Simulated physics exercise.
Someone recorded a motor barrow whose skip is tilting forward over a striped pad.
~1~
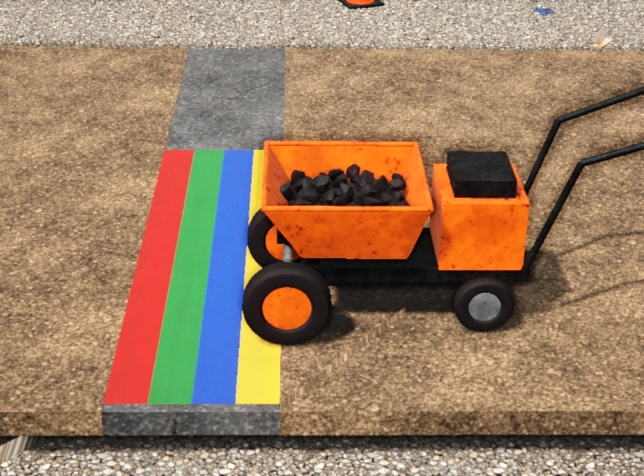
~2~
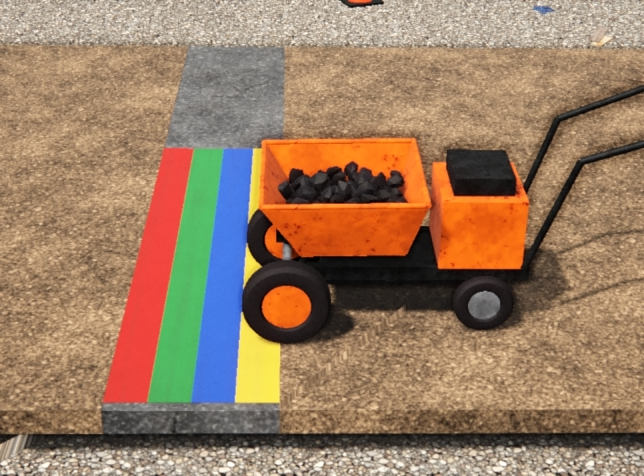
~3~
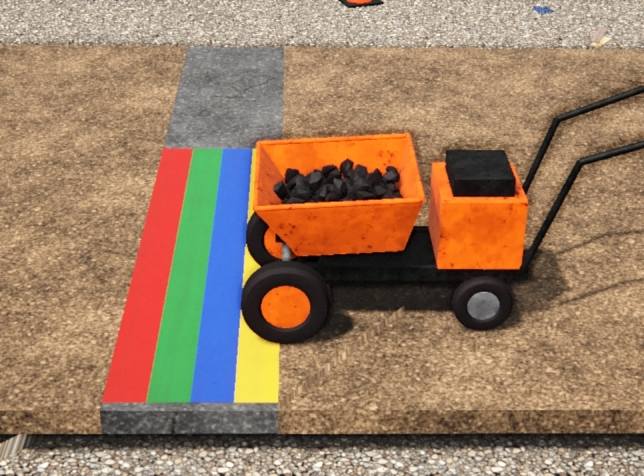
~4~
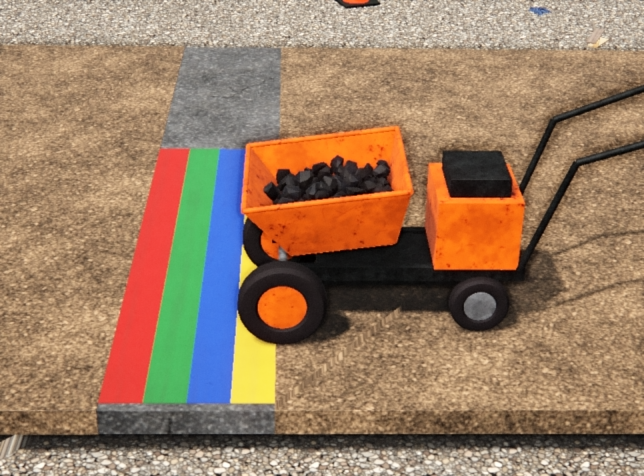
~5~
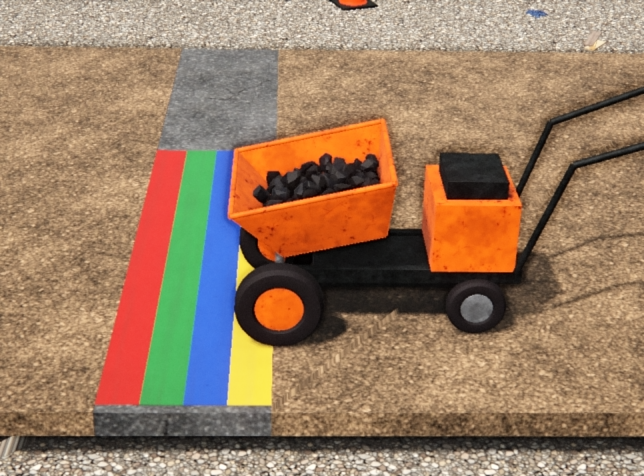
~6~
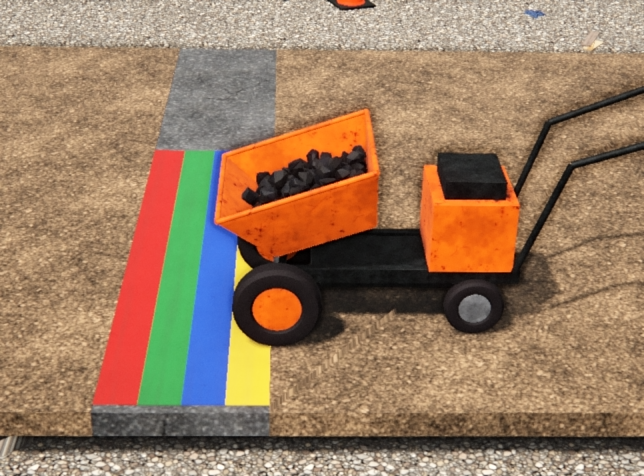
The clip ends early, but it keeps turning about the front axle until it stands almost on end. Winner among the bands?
Winner: Red.
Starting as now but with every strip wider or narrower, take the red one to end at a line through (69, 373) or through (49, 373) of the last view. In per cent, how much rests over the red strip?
About 30 %, then 20 %.
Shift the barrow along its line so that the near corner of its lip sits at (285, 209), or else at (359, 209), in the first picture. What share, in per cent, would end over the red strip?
30 % and 0 %.
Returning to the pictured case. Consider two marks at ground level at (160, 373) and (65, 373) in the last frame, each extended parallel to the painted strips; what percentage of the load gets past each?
Roughly 80 and 10 %.
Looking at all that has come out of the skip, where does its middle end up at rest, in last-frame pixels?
About (141, 303).
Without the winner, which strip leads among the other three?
That would be that green strip, in second.
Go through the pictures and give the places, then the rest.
The first picture shows lip of the skip at (264, 209), level; top of the load at (348, 190), lumps of coal; yellow strip at (259, 368); blue strip at (217, 368); green strip at (175, 368); red strip at (133, 368).
The second picture shows lip of the skip at (261, 208), level; top of the load at (338, 194).
The third picture shows lip of the skip at (255, 209), tipped barely; top of the load at (333, 192).
The fourth picture shows lip of the skip at (244, 212), tipped a little; top of the load at (349, 173).
The fifth picture shows lip of the skip at (231, 217), tipped a little; top of the load at (348, 172).
The sixth picture shows lip of the skip at (217, 222), tipped clearly; top of the load at (346, 176); yellow strip at (249, 369); blue strip at (207, 369); green strip at (165, 369); red strip at (123, 369).
Soon, skip tipped steeply; all in the skip.
A while on, skip tipped right over; nearly all in the skip; a stray few over the green strip; a small part over the red strip.
Towards the end, skip tipped right over; about a third in the skip; a small part over the green strip; about a third over the red strip; about a quarter off the paint.
Finally, skip tipped right over; a small part in the skip; none over the yellow strip; none over the blue strip; about a quarter over the green strip; about a third over the red strip; about a quarter off the paint.
